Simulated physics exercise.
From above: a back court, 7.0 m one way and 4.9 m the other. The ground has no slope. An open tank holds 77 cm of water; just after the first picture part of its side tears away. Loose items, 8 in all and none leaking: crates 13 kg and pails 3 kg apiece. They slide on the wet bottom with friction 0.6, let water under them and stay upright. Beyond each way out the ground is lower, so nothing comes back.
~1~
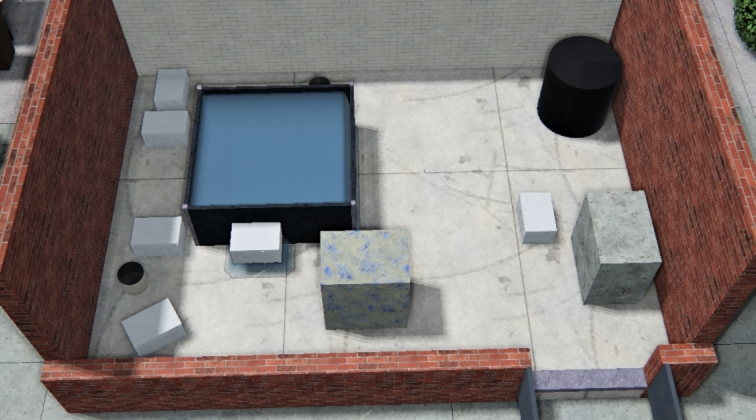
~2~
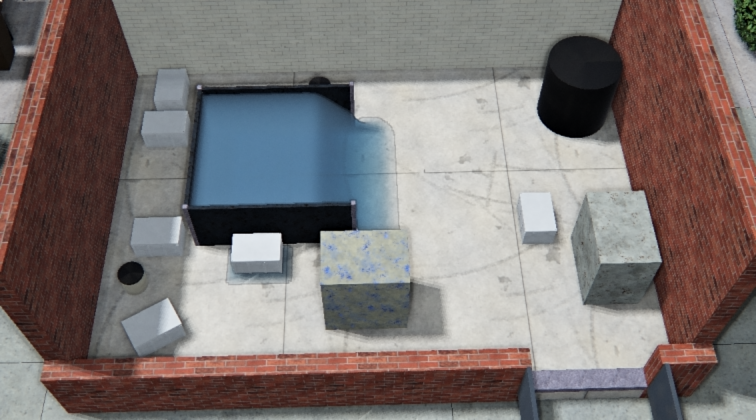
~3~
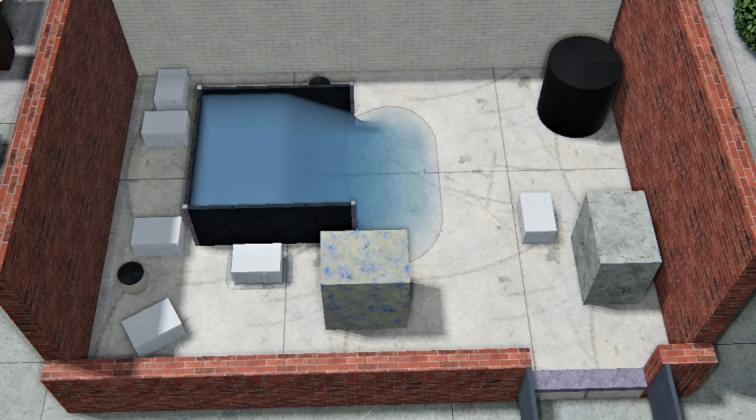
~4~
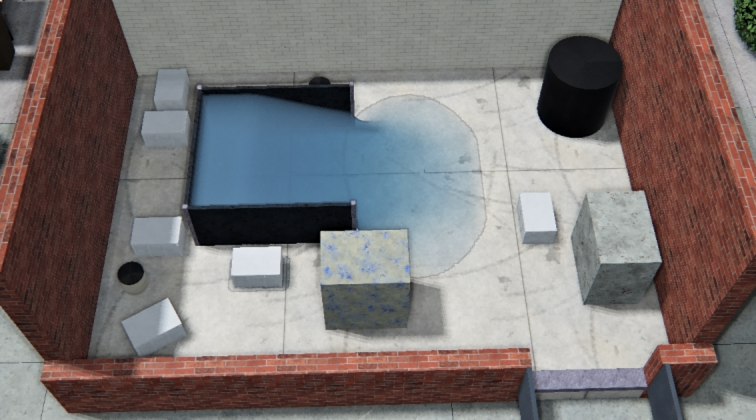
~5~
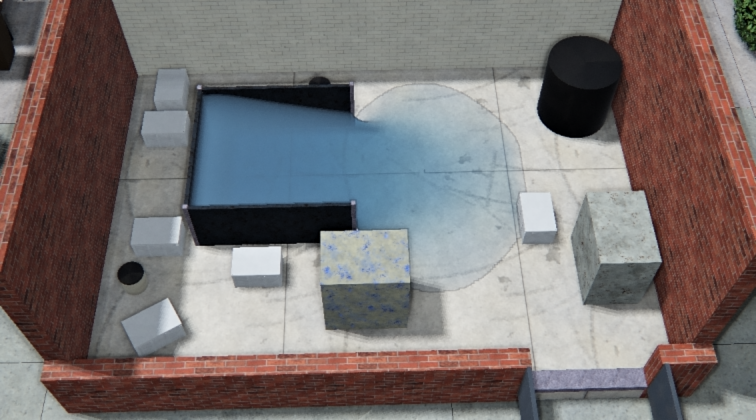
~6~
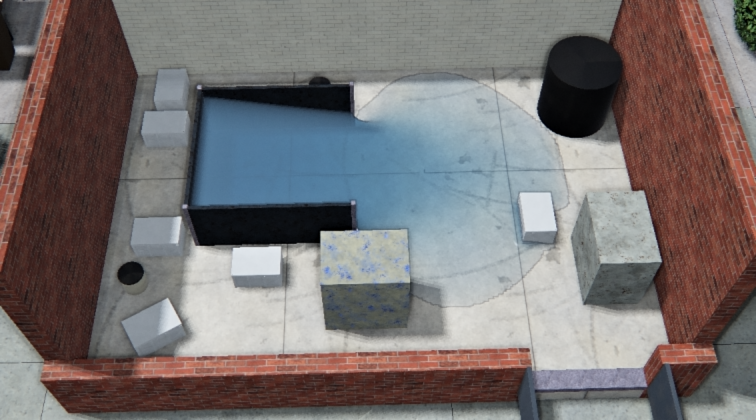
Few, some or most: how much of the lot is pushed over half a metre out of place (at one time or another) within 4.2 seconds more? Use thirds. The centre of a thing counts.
It is less than a third.
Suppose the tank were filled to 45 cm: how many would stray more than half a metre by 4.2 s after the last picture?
Then 1.
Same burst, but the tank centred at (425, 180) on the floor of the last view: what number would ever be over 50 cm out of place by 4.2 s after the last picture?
In that case 2 of them.
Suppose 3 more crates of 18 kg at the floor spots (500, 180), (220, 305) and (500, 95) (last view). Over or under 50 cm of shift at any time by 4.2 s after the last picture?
In turn: Over, short of it, more.
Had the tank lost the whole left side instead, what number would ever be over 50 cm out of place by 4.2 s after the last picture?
In that case 7 of them.
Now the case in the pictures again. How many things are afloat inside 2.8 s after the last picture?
I count 1.
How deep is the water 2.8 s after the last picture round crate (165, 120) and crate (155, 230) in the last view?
Roughly 0 and 0 cm.
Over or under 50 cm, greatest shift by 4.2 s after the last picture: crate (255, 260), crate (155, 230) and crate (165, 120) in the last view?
In that order: Short of it, short of it, short of it.
Then, 0.4 s after the last picture 0 of 8 are over 50 cm from their spots; 0 afloat.
Then, 1.5 s after the last picture 1 of 8 are over 50 cm from their spots; 1 afloat.
Then, 2.8 s after the last picture 0 of 8 are over 50 cm from their spots; 1 afloat.
Then, 4.2 s after the last picture 2 of 8 are over 50 cm from their spots, and 2 have been at some point; 2 afloat.
